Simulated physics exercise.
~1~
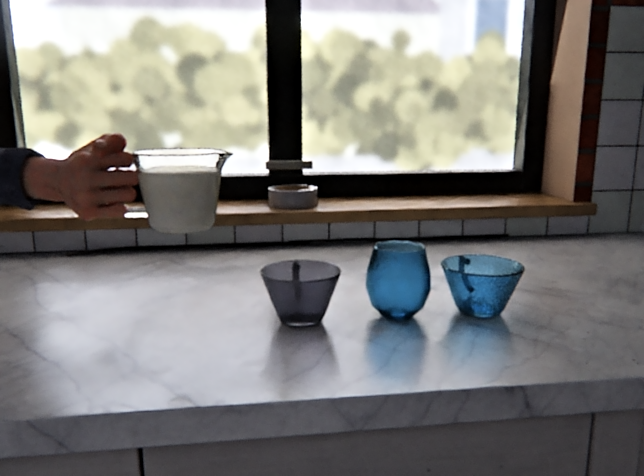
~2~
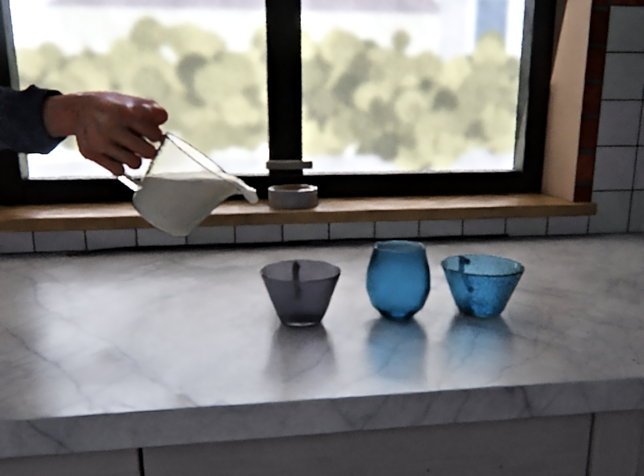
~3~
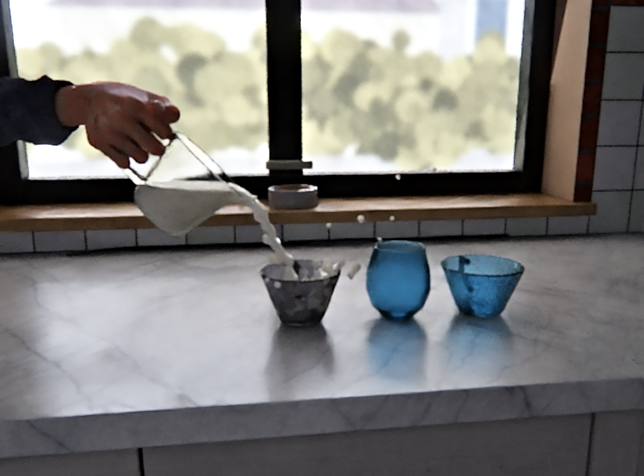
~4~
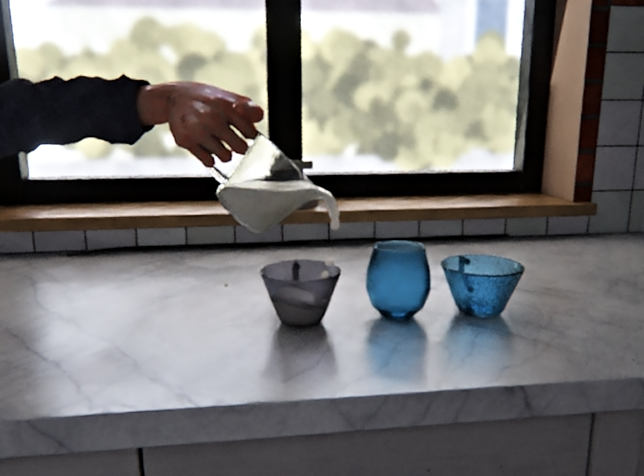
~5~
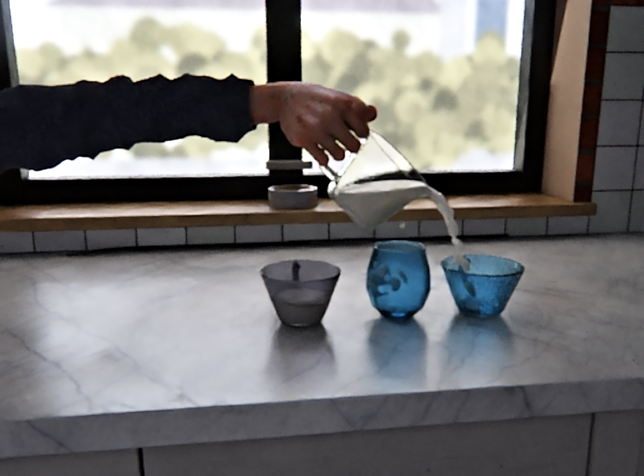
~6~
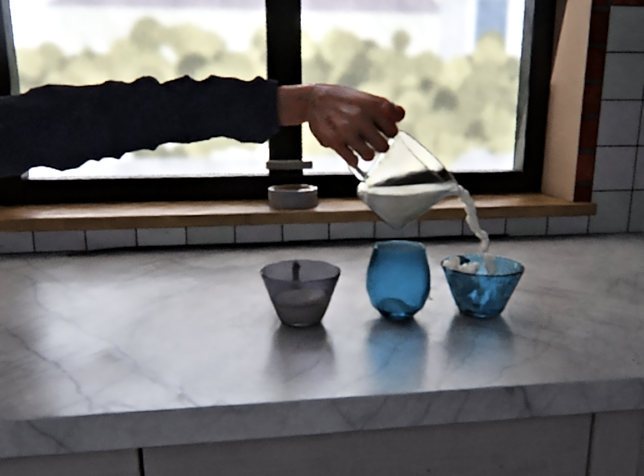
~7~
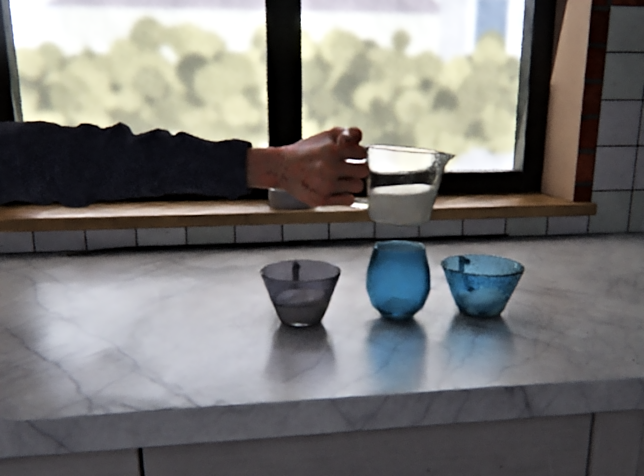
On a marble counter by a window, a hand tipped a glass jug of milk and swept it rightward over a grey cup and two blue ones, pouring and splashing a little, then leveled it, leaving milk in the jug and some in the grey cup.
